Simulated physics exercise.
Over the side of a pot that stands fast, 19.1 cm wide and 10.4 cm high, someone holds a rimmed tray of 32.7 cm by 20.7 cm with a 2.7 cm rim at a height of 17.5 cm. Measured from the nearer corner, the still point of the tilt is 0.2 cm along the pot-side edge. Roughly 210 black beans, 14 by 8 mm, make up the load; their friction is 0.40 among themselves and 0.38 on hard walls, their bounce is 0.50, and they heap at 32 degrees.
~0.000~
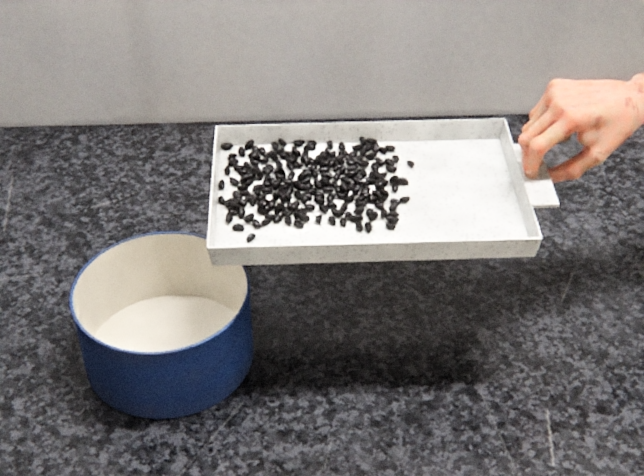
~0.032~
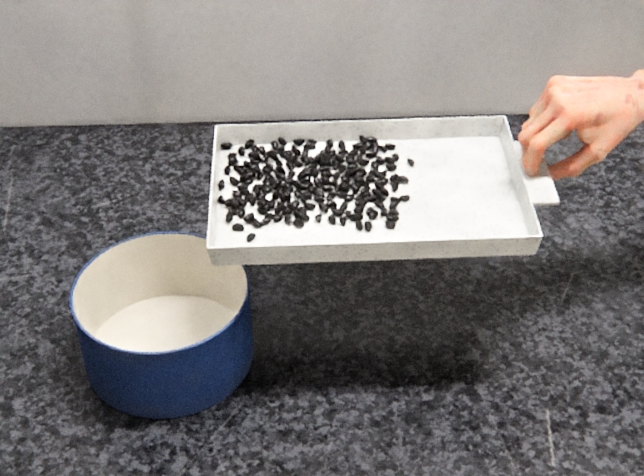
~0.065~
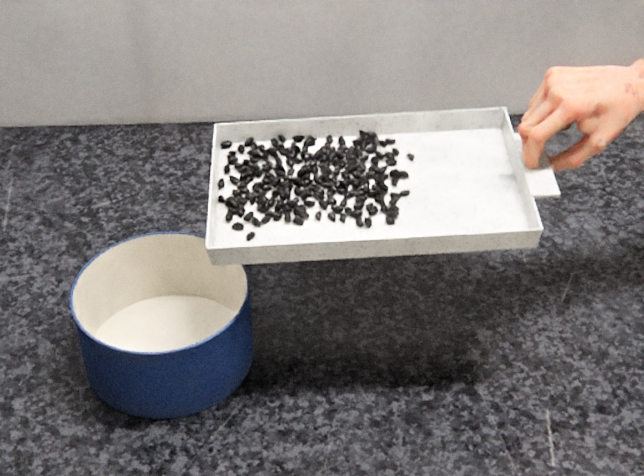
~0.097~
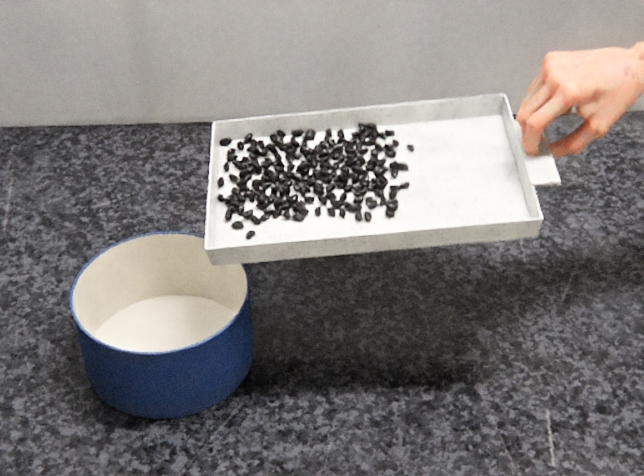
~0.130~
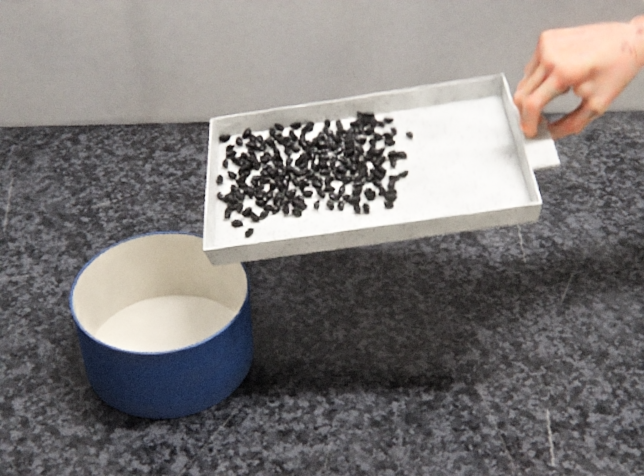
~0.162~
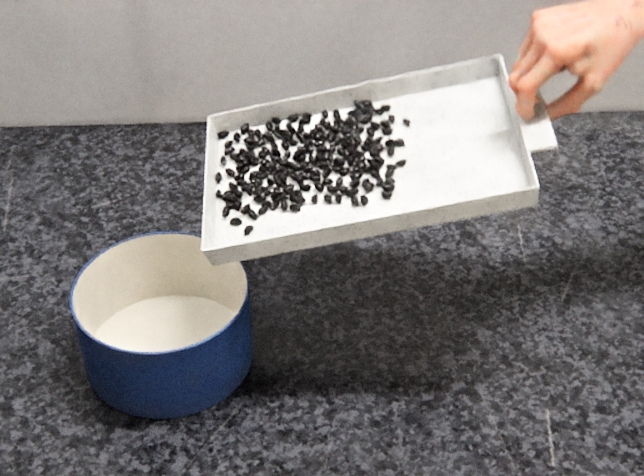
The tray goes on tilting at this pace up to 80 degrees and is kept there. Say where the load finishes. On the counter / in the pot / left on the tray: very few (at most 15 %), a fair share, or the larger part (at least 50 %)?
Counter: Very few; pot: The larger part; tray: A fair share.
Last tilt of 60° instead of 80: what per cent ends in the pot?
Around 30 in a hundred.
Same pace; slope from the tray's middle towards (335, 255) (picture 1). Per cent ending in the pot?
Roughly 0 per cent.
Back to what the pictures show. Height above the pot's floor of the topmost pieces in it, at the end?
2.0 cm.
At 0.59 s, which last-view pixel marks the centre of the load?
Near pixel (196, 183).
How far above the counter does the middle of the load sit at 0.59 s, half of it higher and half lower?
Roughly 24 centimetres, more or less.
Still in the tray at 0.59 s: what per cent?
About 100% of the load.
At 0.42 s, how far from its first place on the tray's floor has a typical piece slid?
It has moved some 3 cm from its start.
After 0.42 s, tilt 47 degrees; the tray holds 100 %, the pot 0 %.
After 0.59 s, tilt 69 degrees; the tray holds 100 %, the pot 0 %.
After 0.88 s, tilt 80 degrees; the tray holds 40 %, the pot 50 %.
By 2.1 s all is still; counter 5 %, pot 75 %, tray 20 %.
